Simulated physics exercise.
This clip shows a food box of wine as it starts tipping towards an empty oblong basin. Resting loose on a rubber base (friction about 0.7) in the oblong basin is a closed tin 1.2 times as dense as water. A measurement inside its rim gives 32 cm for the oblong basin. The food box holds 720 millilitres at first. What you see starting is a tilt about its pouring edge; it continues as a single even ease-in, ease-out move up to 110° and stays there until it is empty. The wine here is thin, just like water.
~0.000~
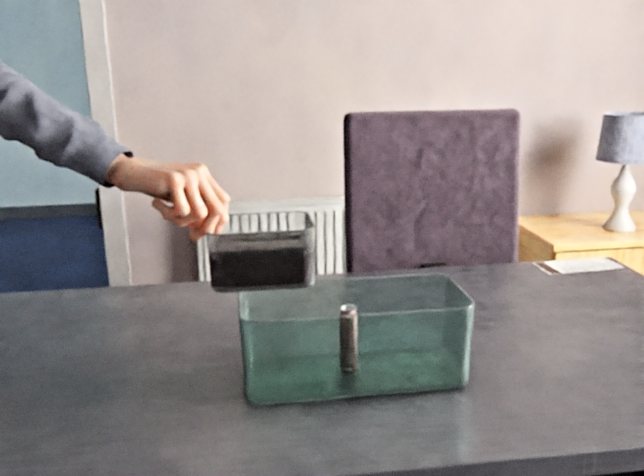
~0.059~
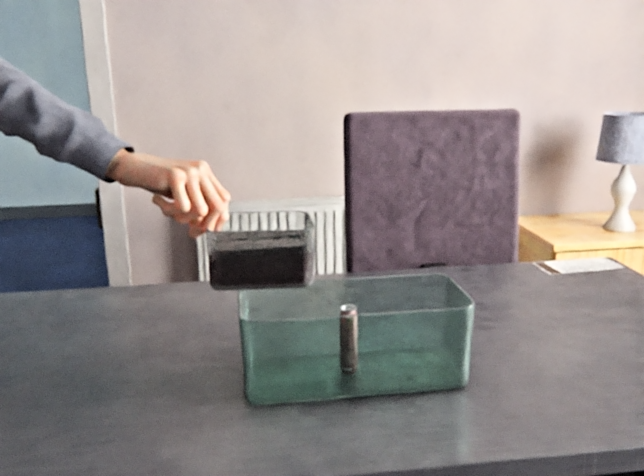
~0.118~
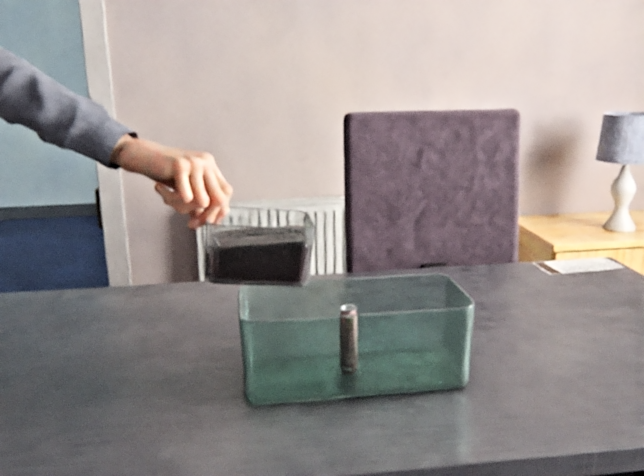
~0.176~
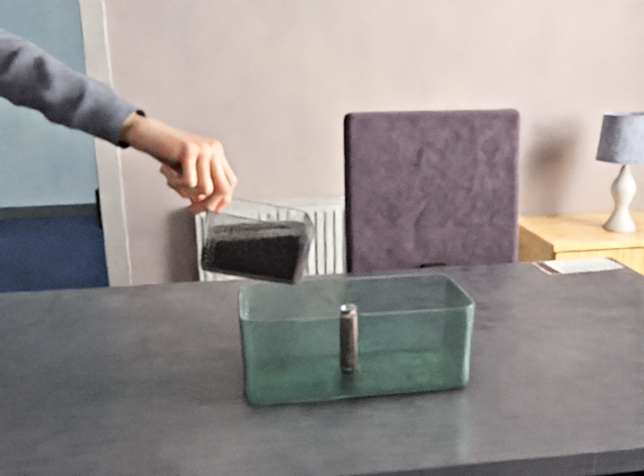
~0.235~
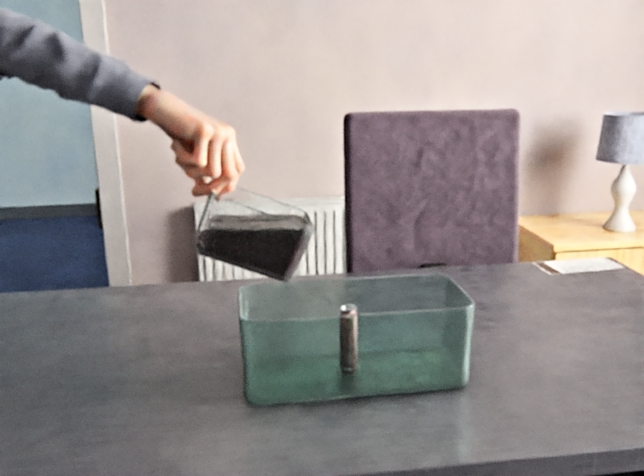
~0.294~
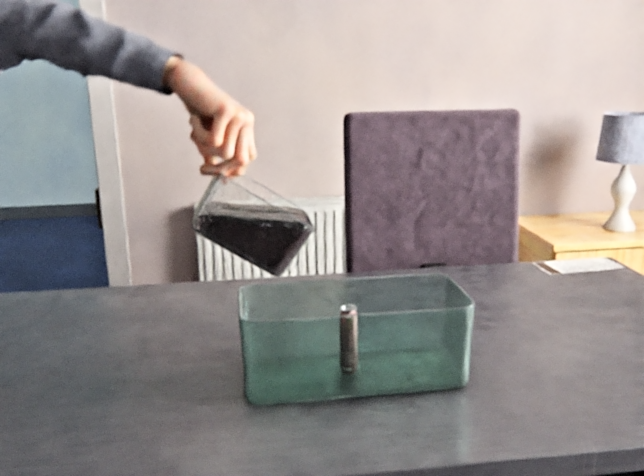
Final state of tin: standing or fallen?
It tumbles over.
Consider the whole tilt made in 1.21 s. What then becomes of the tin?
Outcome - the tin remains standing.
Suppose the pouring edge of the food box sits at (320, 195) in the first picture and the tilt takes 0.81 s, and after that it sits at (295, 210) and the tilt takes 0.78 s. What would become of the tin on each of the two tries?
Trial 1 - tin tips; trial 2 - tin tips.
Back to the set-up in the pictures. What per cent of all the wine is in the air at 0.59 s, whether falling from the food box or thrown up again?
About 52 per cent.
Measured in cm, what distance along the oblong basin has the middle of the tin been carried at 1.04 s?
Measured centre to centre, about 3 cm.
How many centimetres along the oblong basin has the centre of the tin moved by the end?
In the end the tin's centre has shifted about 6.5 centimetres.
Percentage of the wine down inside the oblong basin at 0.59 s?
About 12%.
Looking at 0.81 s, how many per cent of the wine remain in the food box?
Roughly 4 percent remains.
After 0.59 s the tilt is 94° and 37 per cent is still to pour; the tin stands where it began.
After 0.81 s the tilt is 110° and 4 per cent is still to pour; the tin stands where it began.
After 1.04 s the tilt is 110° and 0 per cent is still to pour; the tin leans 34°.
After 1.29 s the tilt is 110° and 0 per cent is still to pour; the tin lies on its side.
In the end the tin lies on its side.
